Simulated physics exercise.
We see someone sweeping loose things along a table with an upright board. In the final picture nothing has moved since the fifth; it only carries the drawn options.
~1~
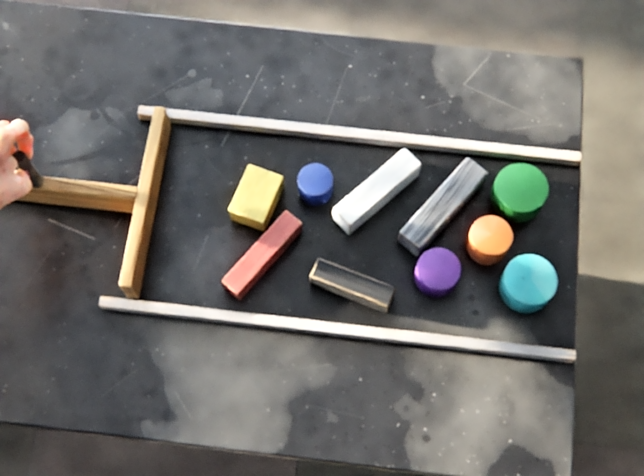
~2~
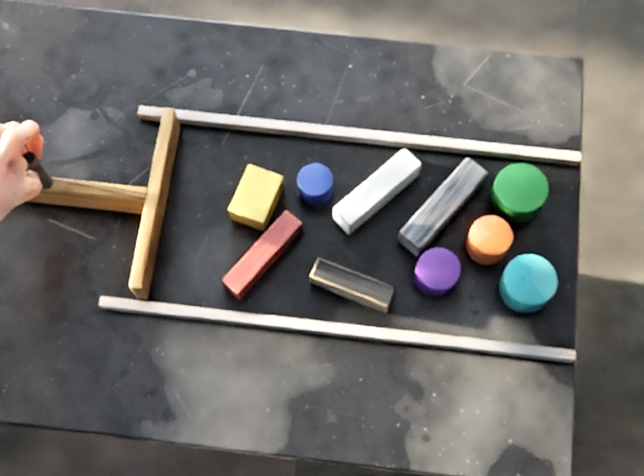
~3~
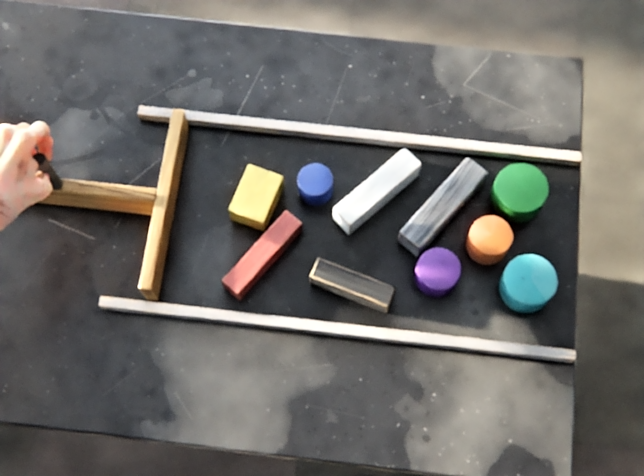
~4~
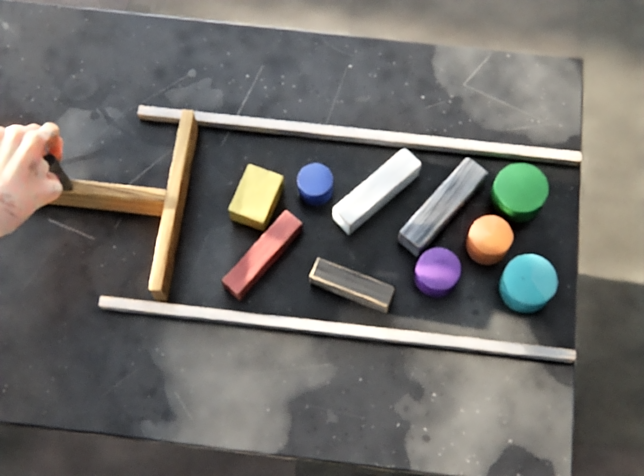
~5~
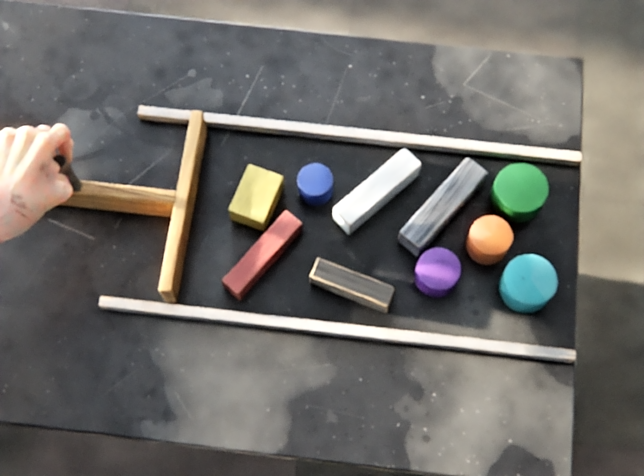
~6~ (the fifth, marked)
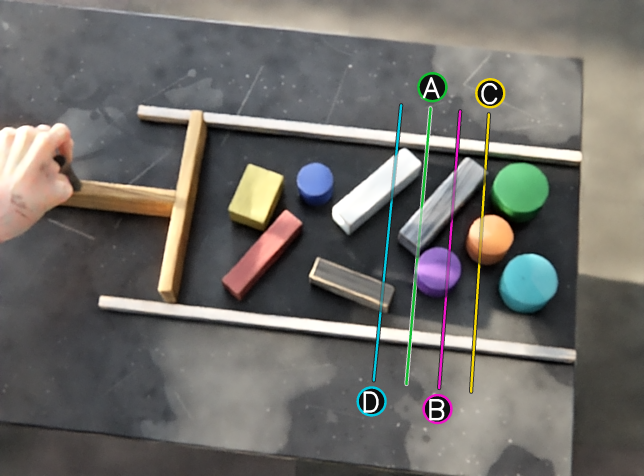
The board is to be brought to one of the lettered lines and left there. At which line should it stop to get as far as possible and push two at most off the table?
As far as mark B.
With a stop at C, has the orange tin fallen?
Yes.
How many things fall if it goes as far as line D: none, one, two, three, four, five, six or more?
The count is none.
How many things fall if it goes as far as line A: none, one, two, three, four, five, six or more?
By then, none.
On the copy, A at (419, 239); B at (450, 242); C at (480, 246); D at (388, 236).
On B. First, board (278, 208); black stick (359, 289); blue tin (345, 187).
Then, board (374, 219); green tin (539, 196); turquoise tin (533, 288).
Finally, board (450, 227); green tin over the edge; orange tin over the edge; two fallen.
By contrast, A is within the limit but short; C drops four; D is within the limit but short.
